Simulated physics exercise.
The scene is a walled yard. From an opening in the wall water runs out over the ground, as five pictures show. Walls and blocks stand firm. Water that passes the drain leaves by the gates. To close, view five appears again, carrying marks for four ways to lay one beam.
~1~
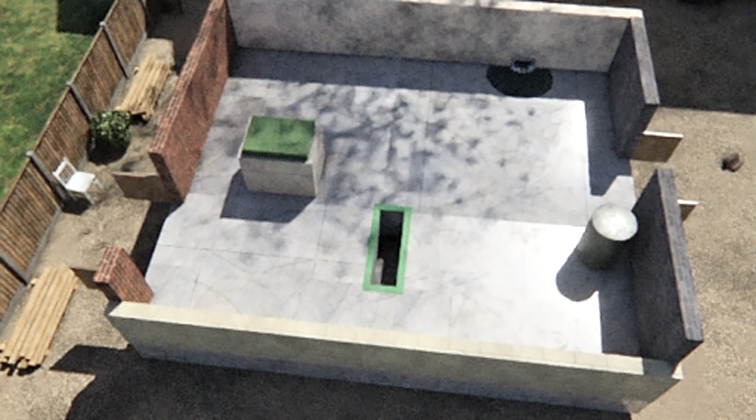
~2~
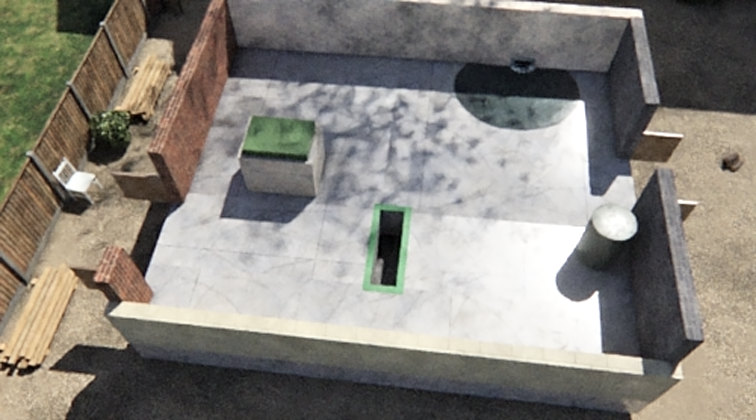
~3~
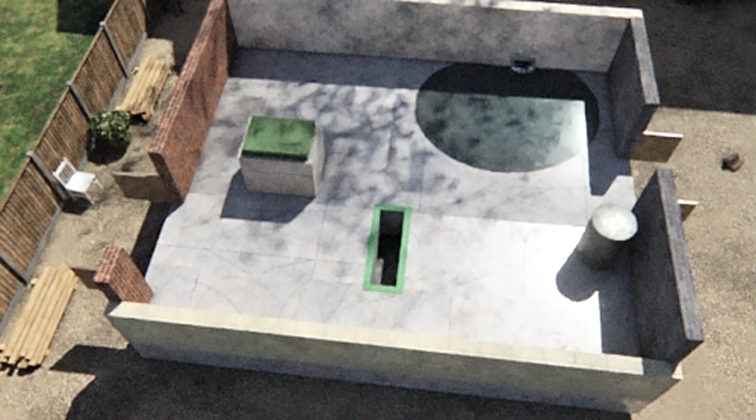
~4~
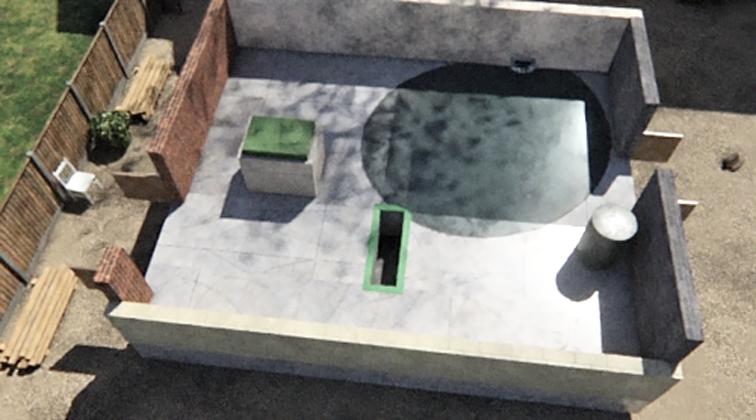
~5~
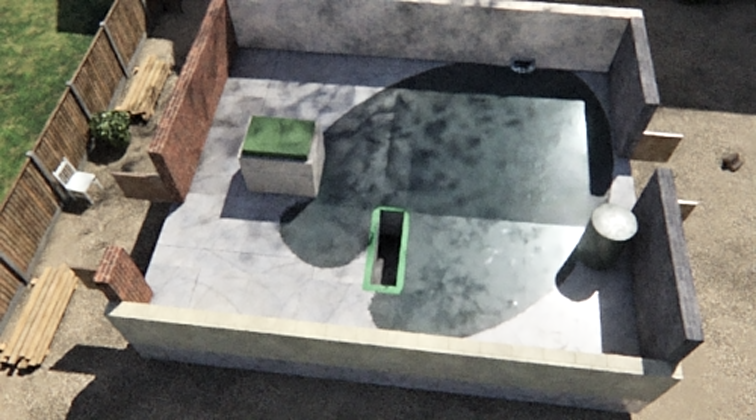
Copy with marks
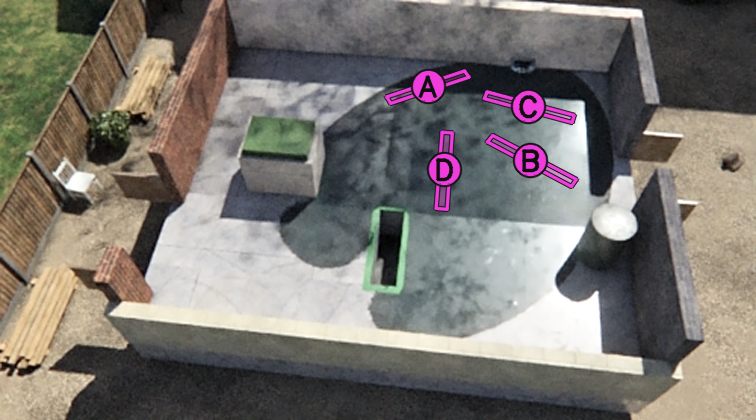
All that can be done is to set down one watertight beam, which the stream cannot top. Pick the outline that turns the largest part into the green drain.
I would pick spot A.
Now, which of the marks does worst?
It is C.
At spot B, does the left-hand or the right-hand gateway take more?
The left one.
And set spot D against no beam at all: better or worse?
Spot D is worse.
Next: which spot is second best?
Spot B.
On the marked copy, A from (388, 100) to (466, 74); B from (490, 138) to (573, 182); C from (485, 95) to (573, 118); D from (441, 208) to (447, 132).
If A is chosen, about 33 % of the stream runs into the green drain, about 65 % out by the gates.
If B is chosen, about 22 % of the stream runs into the green drain, about 77 % out by the gates.
If C is chosen, about 10 % of the stream runs into the green drain, about 87 % out by the gates.
If D is chosen, about 17 % of the stream runs into the green drain, about 81 % out by the gates.
